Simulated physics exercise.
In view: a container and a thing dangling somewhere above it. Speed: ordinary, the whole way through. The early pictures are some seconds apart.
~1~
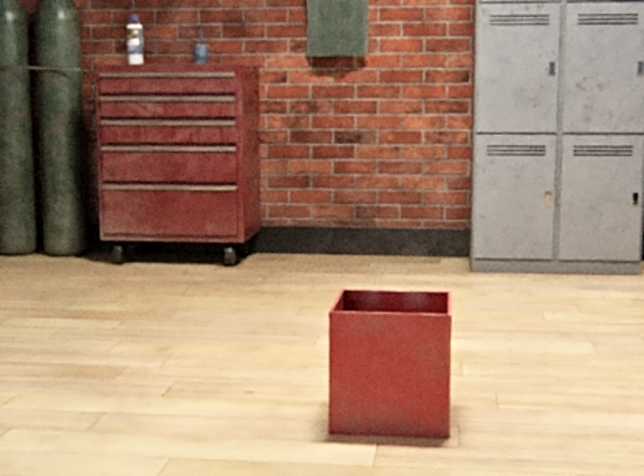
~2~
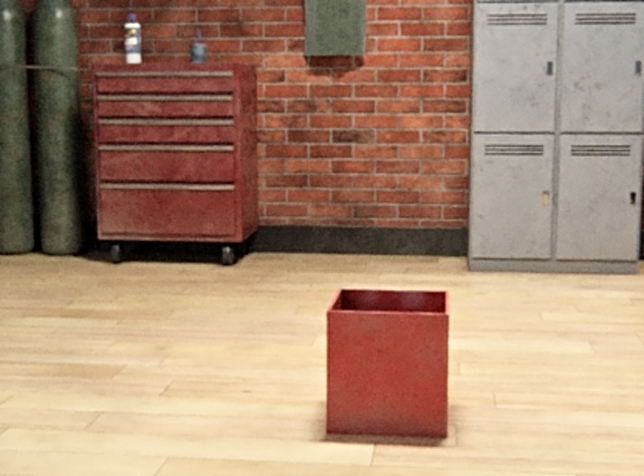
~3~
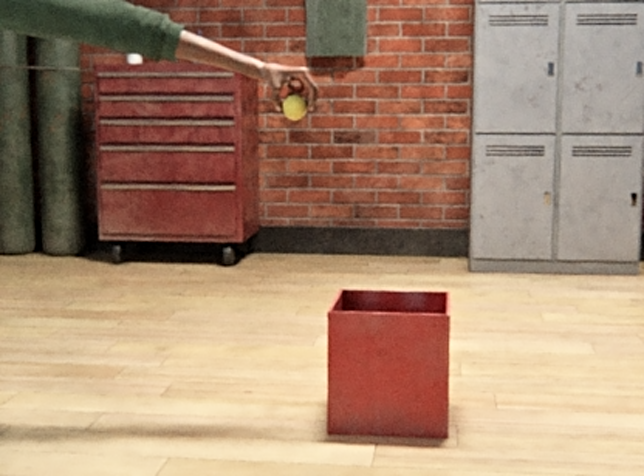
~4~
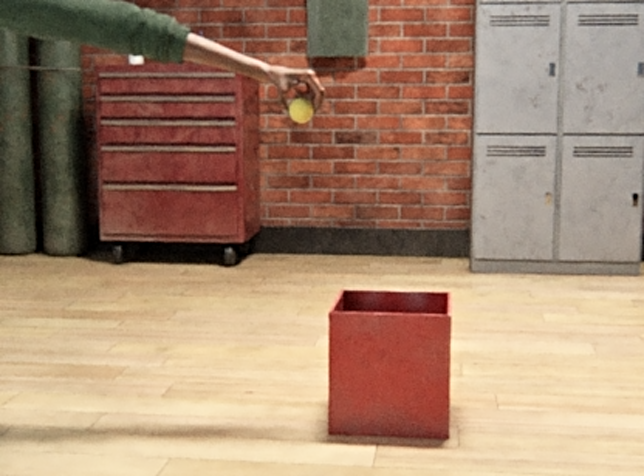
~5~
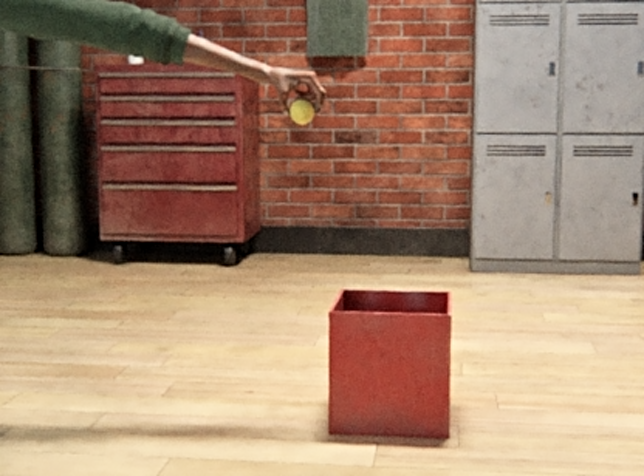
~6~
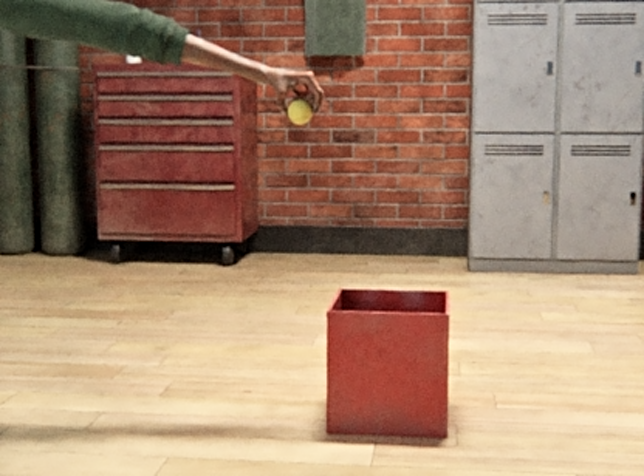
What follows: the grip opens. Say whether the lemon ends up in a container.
Here it's going to be a miss, I reckon.
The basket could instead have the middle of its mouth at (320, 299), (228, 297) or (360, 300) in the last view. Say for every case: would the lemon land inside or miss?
Each spot in order, it finishes in the opening then finishes off target then finishes off target.
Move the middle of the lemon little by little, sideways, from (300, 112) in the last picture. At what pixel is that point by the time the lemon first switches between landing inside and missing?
I'd say it's on the brink close to (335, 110).
Then, 0.20 s past the last view, lemon in the air near (300, 163).
Then, 0.32 s past the last view, lemon in the air near (301, 266).
Then, 0.42 s past the last view, lemon in the air near (301, 391).
Finally, the lemon misses, near (301, 402).
